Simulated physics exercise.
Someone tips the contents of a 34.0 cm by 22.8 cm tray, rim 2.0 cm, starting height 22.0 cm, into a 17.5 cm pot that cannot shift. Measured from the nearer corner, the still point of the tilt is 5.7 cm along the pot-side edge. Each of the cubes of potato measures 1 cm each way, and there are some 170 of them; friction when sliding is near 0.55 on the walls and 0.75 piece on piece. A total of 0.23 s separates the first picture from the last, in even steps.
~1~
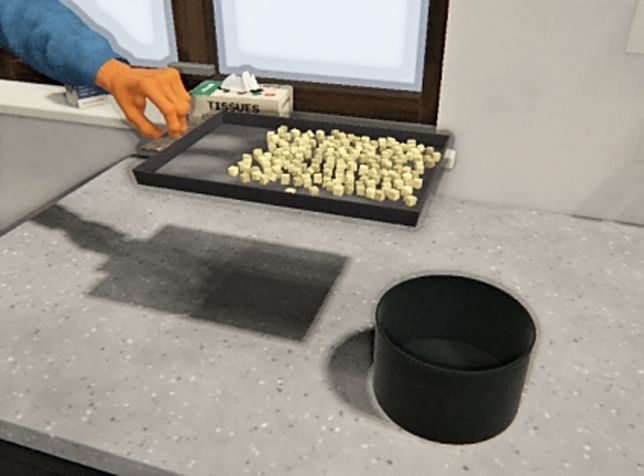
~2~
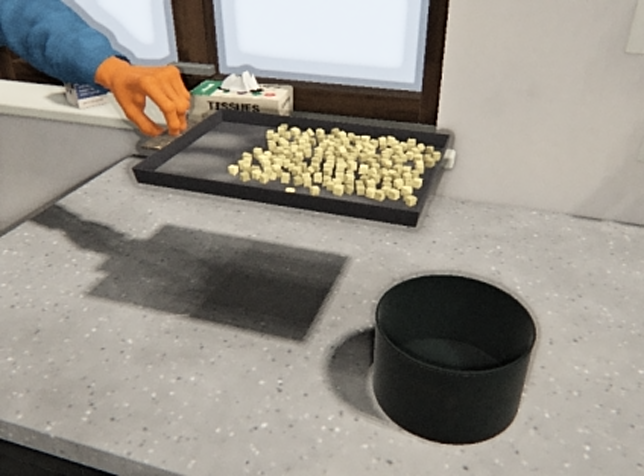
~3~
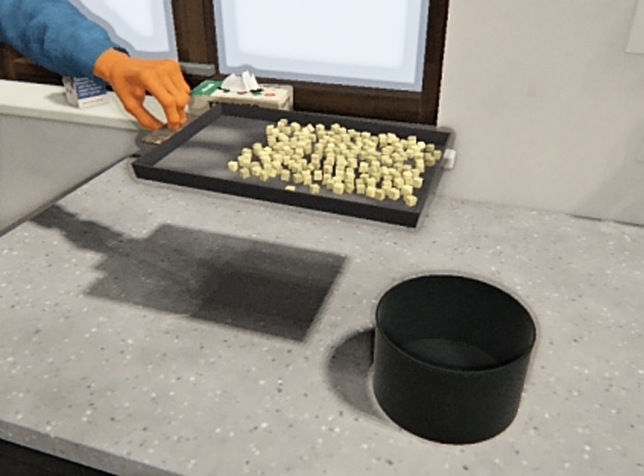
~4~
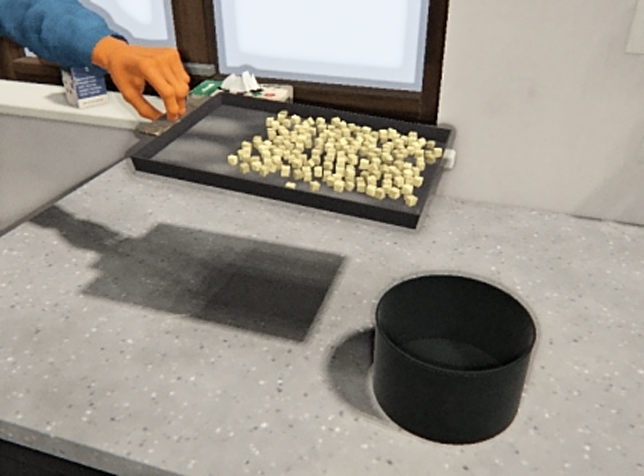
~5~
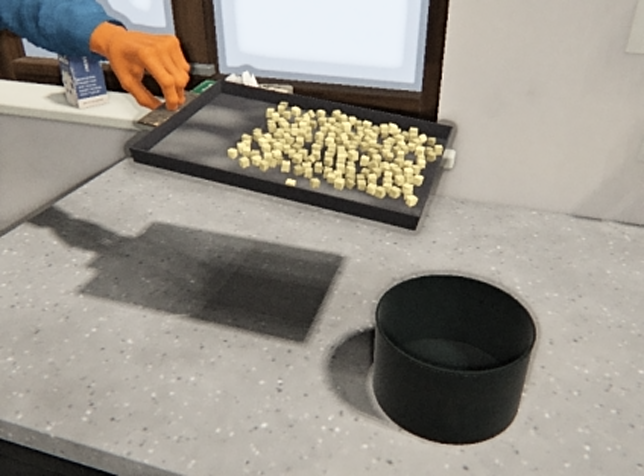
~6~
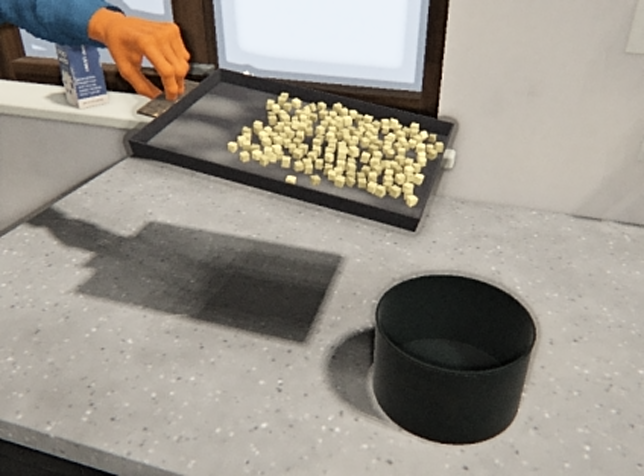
An orange hand in a blue sleeve grips the left end of a dark rectangular tray above a speckled grey counter by a window, seen from slightly above by a still camera. Pale yellow cubes cover the tray's middle and right, behind an empty black pot at front right. The hand slowly raises the tray's far left side, while the cubes barely shift.
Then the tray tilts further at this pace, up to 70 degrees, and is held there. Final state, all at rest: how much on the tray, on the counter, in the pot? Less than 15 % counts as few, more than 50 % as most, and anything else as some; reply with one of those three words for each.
Here it is: Left on the tray: Most, counter: Few, pot: Some.
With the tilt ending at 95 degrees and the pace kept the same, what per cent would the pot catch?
That would give about 95 per cent.
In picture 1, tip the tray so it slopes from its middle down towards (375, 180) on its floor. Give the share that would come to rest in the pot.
The share would be about 10 percent.
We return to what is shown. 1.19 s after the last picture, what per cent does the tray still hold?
About 75 per cent.
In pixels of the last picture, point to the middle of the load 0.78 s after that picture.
Approximately (403, 172) in the last view.
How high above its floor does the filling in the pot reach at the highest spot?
About 1.0 cm.
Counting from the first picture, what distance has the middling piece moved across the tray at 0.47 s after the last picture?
2 cm.
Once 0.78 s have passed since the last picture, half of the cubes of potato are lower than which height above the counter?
The halfway mark sits at about 26 cm.
Then, 0.47 s after the last picture, tilt 39 degrees; the tray holds 100 %, the pot 0 %.
Then, 0.78 s after the last picture, tilt 58 degrees; the tray holds 100 %, the pot 0 %.
Then, 1.19 s after the last picture, tilt 70 degrees; the tray holds 75 %, the pot 25 %.
In the end, tray 75 %, counter 5 %, pot 25 %.
